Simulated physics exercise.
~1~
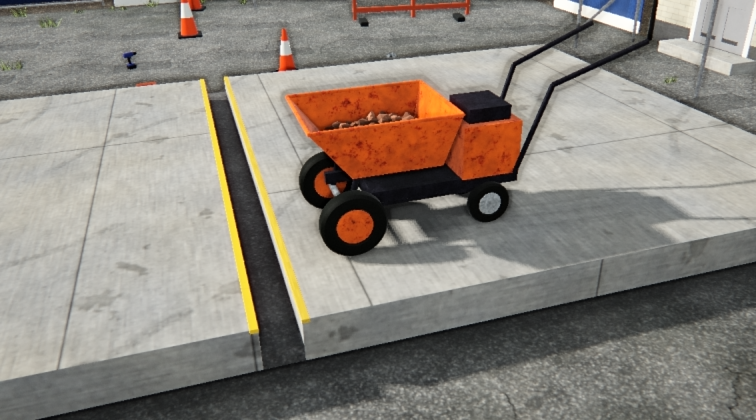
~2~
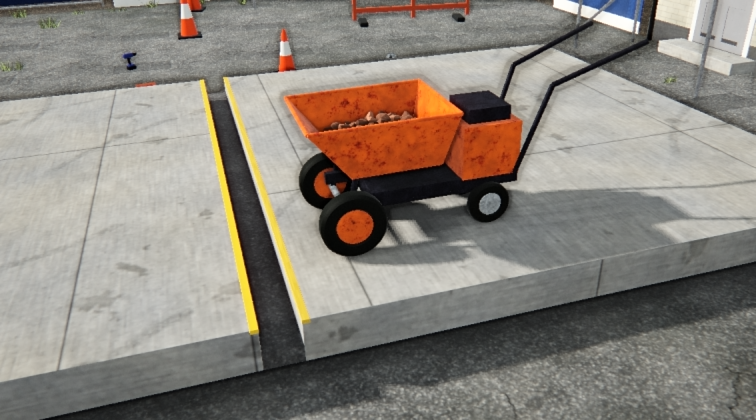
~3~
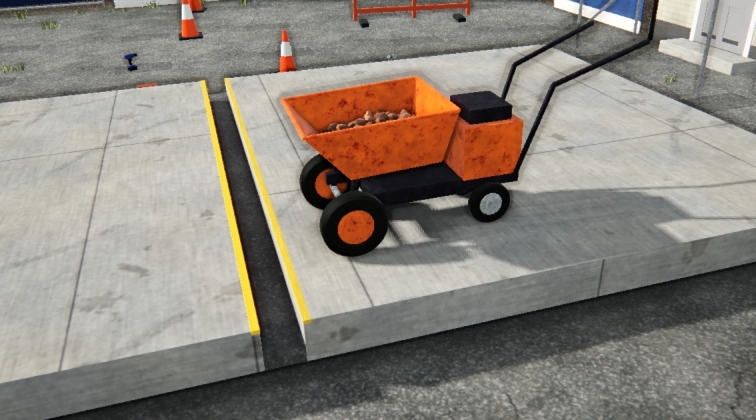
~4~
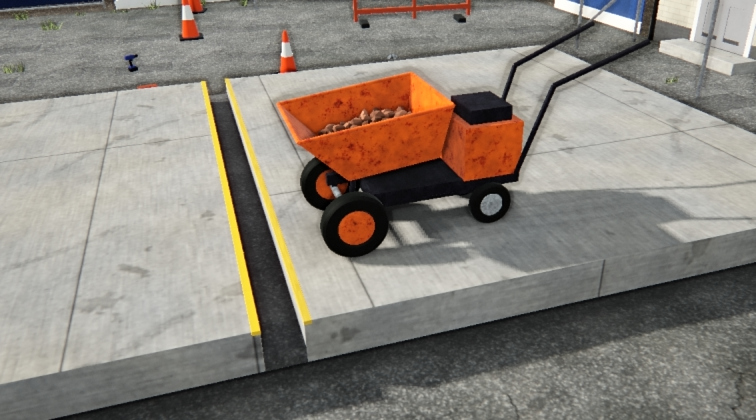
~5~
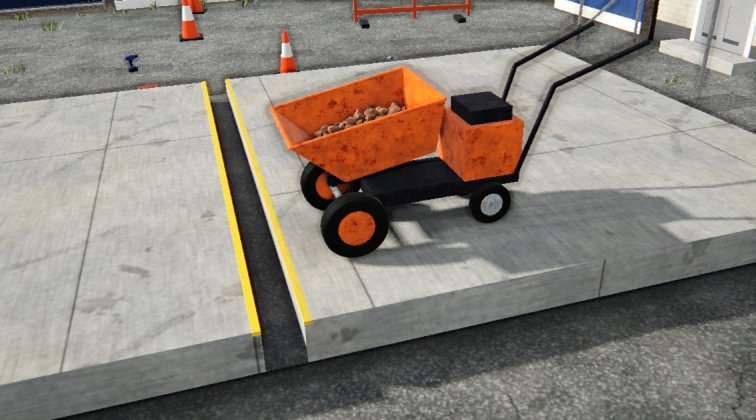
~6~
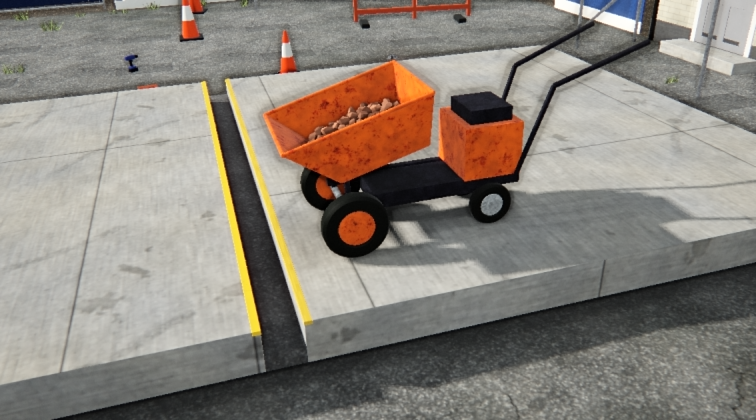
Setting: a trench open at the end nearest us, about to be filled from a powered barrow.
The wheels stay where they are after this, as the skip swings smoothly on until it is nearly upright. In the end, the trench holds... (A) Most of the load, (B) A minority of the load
B, A minority of the load.
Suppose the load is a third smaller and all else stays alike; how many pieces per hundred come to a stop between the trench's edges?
Estimated share: Some 10 %.
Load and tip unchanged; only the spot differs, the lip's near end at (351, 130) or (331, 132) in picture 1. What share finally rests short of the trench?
You'd get 10 in a hundred the first time and 0 in a hundred the second.
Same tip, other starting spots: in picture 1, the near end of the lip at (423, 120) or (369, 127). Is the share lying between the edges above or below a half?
One after the other: The lesser share and the greater share.
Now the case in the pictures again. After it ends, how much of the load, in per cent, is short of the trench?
0 %.
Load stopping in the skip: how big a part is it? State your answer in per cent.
Estimate: 10 %, roughly.
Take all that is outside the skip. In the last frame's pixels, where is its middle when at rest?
The centre comes to rest close to (211, 248).
Just after the last frame, skip tipped steeply; every one in the skip.
A moment on, skip tipped steeply; almost all in the skip; just a few beyond it.
Further on, skip tipped right over; roughly a quarter in the skip; just a few in or heaped over the trench; the larger part beyond it.
When it is over, skip tipped right over; about a tenth in the skip; about a tenth in or heaped over the trench; the larger part beyond it.
